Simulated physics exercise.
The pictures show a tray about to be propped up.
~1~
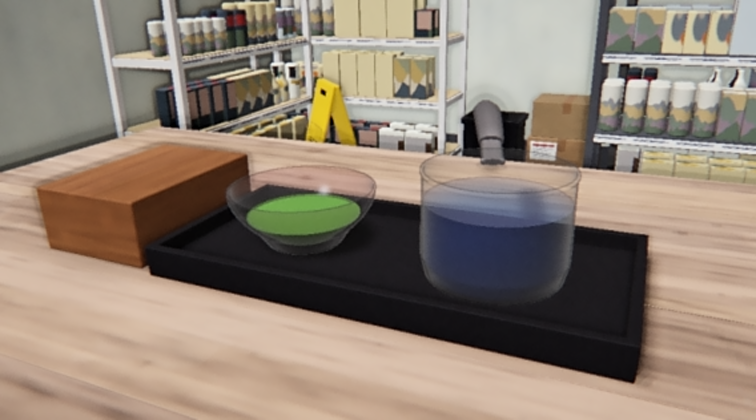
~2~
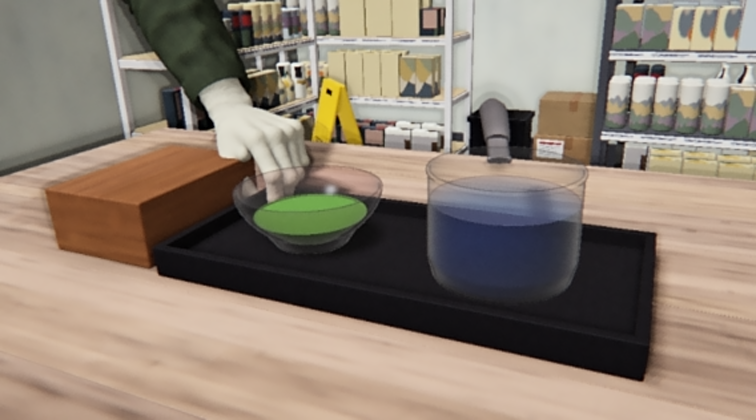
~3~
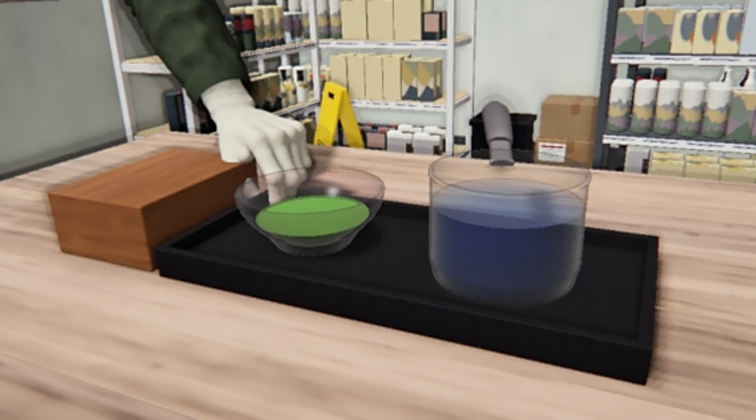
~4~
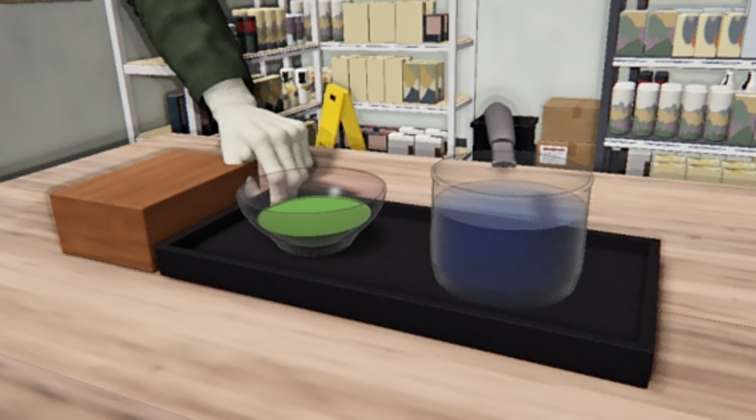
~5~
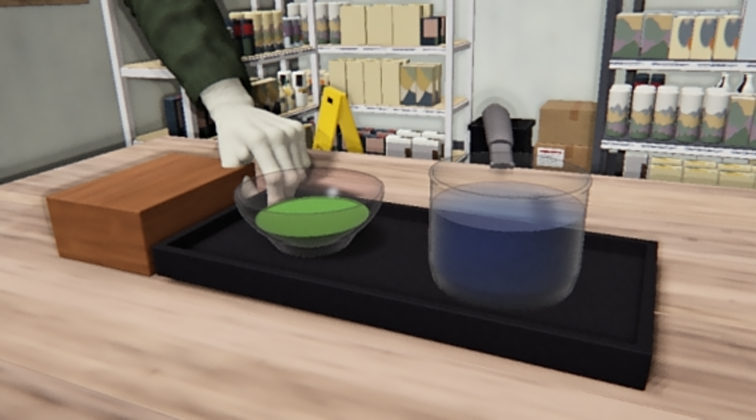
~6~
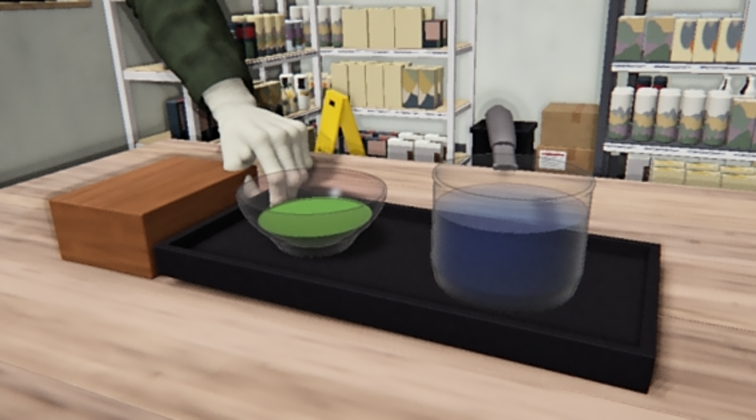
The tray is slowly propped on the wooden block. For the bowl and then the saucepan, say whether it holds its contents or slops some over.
In order: On the left the bowl: Does not run over; on the right the saucepan: Does not run over.
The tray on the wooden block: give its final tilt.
I reckon something near 10°.
A moment on, the tray slopes by about 6°; bowl, all is still inside; saucepan, all is still inside.
Further on, the tray slopes by about 12°; bowl, all is still inside; saucepan, all is still inside.
When it is over, the tray slopes by about 10°, resting on the wooden block; bowl, all is still inside; saucepan, all is still inside.
